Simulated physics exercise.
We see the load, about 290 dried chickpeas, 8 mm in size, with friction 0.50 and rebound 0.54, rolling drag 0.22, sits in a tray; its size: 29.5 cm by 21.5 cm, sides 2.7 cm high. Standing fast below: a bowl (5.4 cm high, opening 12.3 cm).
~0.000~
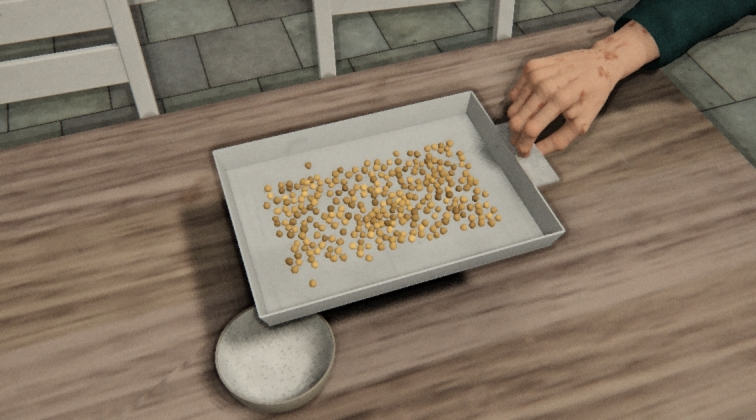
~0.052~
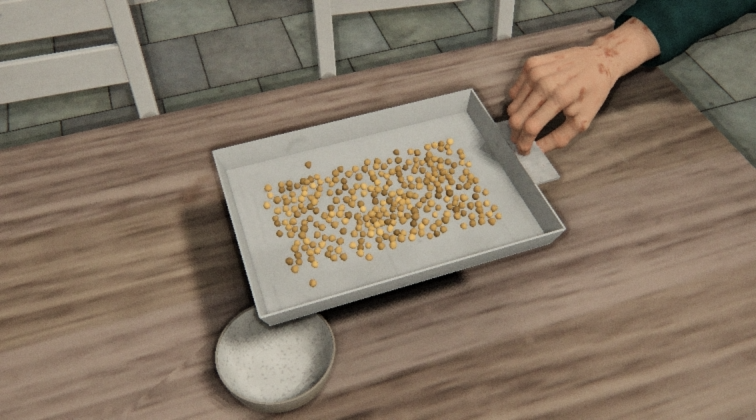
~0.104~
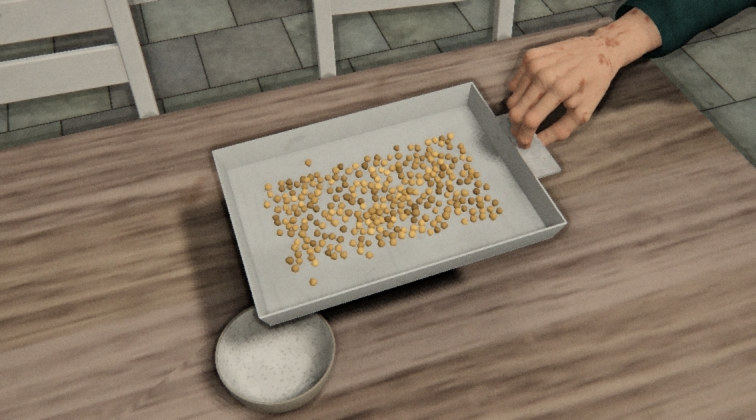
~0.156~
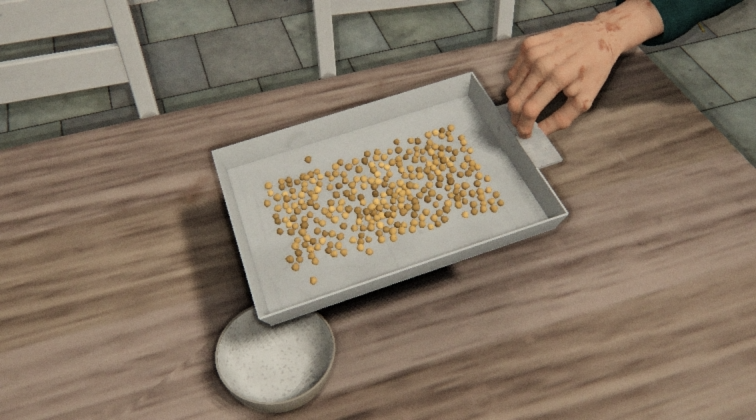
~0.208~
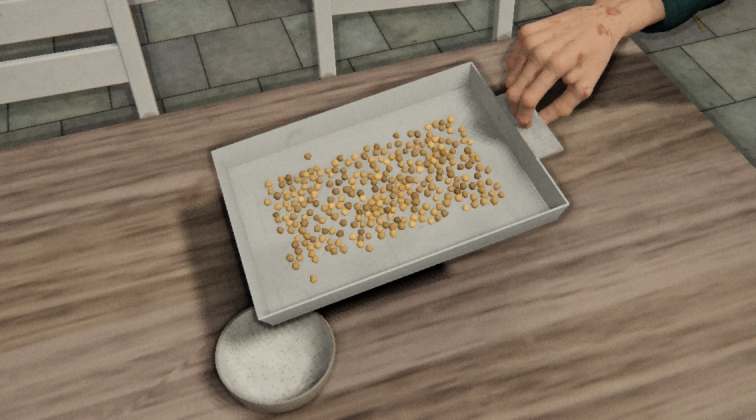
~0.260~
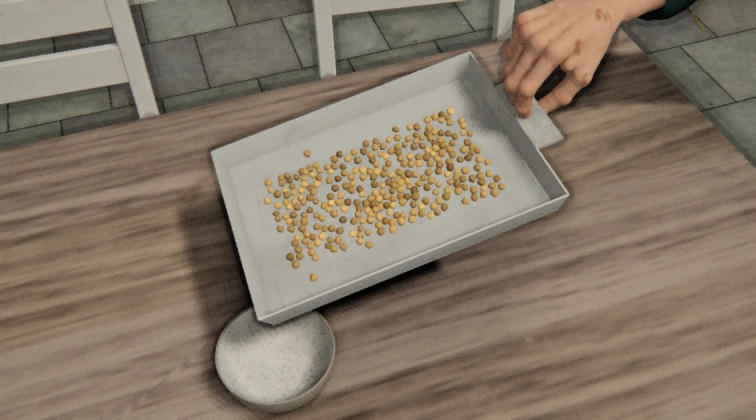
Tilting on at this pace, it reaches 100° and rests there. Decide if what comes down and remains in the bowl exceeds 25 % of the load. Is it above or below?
It comes out above.
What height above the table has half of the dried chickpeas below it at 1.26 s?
I'd put it close to 18 cm.
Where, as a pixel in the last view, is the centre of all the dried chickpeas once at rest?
Roughly at pixel (230, 352).
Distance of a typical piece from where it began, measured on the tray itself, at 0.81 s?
I'd say close to 10 cm.
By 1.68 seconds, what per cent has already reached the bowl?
Around 0 in a hundred up to that point.
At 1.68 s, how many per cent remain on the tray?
My guess is close to 100 in a hundred.
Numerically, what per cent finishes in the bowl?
35 % or so.
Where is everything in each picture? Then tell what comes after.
In the first frame, tray at (419, 273); tilt 0 degrees; leading edge at (235, 226); middle of the load at (383, 204); bowl at (275, 349).
In the second frame, tray at (419, 272); tilt 1 degrees; leading edge at (234, 226); middle of the load at (383, 203).
In the third frame, tray at (419, 270); tilt 2 degrees; leading edge at (234, 227); middle of the load at (383, 200).
In the fourth frame, tray at (418, 265); tilt 5 degrees; low side left; leading edge at (234, 227); middle of the load at (383, 195).
In the fifth frame, tray at (417, 261); tilt 8 degrees; low side left; leading edge at (233, 227); middle of the load at (383, 190).
In the sixth frame, tray at (416, 257); tilt 11 degrees; low side left; leading edge at (233, 228); middle of the load at (382, 185); bowl at (275, 349). It turns about 55 degrees a second.
After 0.81 s, tilt 42 degrees; tray 100 %; middle of all pieces on or above the table near (287, 209).
After 1.26 s, tilt 66 degrees; tray 100 %; middle of all pieces on or above the table near (264, 214).
After 1.68 s, tilt 90 degrees; tray 100 %; middle of all pieces on or above the table near (250, 214).
After 2.08 s, tilt 100 degrees; outside 50 %, bowl 30 %, in the air 20 %; middle of all pieces on or above the table near (222, 327).
In the end, at 2.8 s, outside 65 %, bowl 35 %.
